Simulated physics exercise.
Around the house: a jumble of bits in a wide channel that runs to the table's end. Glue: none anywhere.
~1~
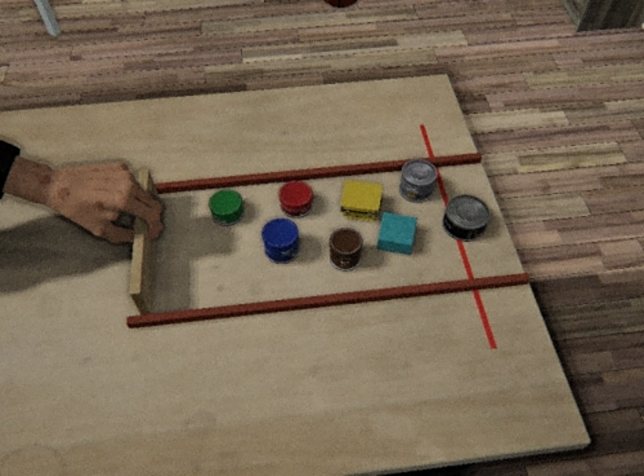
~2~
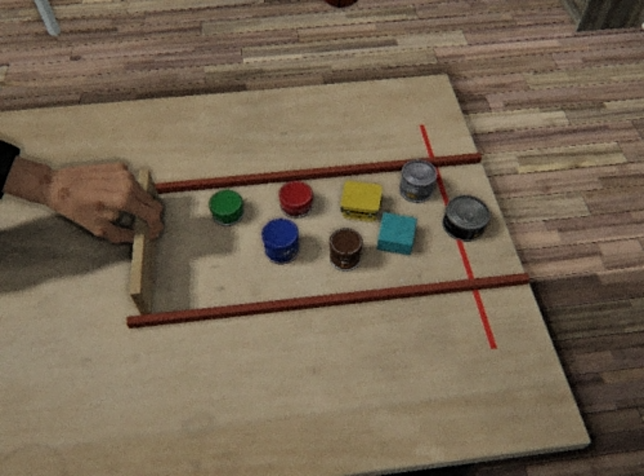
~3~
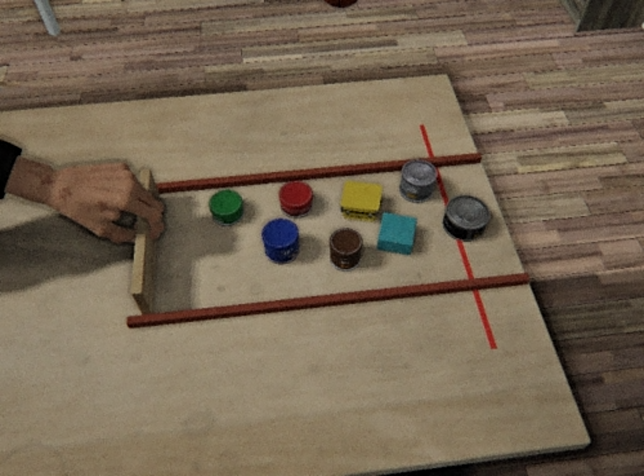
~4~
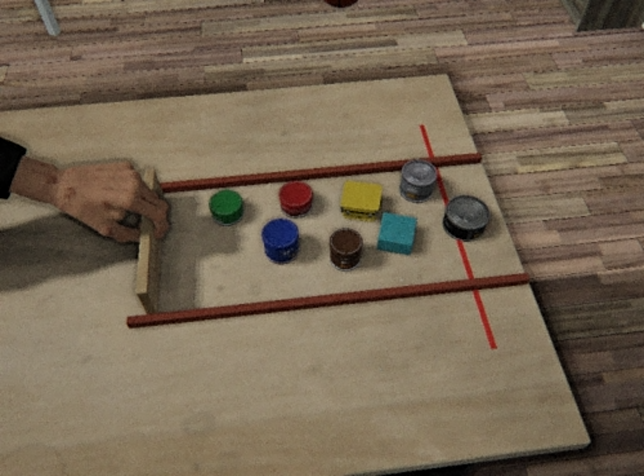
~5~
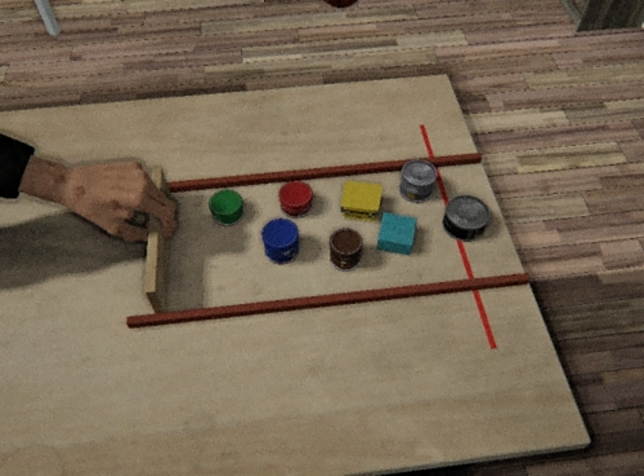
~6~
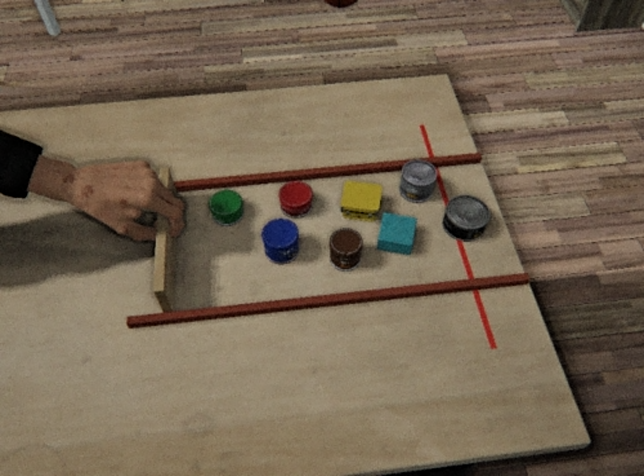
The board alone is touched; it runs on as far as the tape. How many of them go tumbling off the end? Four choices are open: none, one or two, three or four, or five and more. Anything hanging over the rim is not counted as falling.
The pieces that drop number fewer than three, yet some.
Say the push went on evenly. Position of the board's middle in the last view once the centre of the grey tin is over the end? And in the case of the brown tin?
Around (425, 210) first and around (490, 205) second.
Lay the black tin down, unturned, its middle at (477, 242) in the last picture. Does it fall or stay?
It goes down.
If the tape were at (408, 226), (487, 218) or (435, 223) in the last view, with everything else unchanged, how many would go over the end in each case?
Going through each try, you'd get 0, 5 and 2.
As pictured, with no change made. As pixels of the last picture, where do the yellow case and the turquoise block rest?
First object about (499, 202); second object about (510, 233).
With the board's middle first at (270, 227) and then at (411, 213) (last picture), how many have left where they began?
First 3, after that 8.
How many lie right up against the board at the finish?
It is in contact with 3.
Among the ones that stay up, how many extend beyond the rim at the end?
3 is the number.
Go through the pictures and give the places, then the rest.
Black tin (466, 218); grey tin (418, 181); turquoise block (397, 234); board (145, 239); tape (453, 221), in the first picture.
Grey tin (418, 181); red tin (296, 200), in the second picture.
Turquoise block (397, 234); green tin (227, 208), in the third picture.
Black tin (466, 218); blue pot (281, 242), in the fourth picture.
Grey tin (418, 181); yellow case (361, 202), in the fifth picture.
Black tin (466, 218); grey tin (418, 181); turquoise block (397, 234); board (166, 237); tape (453, 221), in the sixth picture.
A little later, none off yet; black tin at rest near (466, 218); grey tin at rest near (418, 181); turquoise block at rest near (399, 235).
When it is over, the number that fall off is one or two; down, grey tin and black tin.
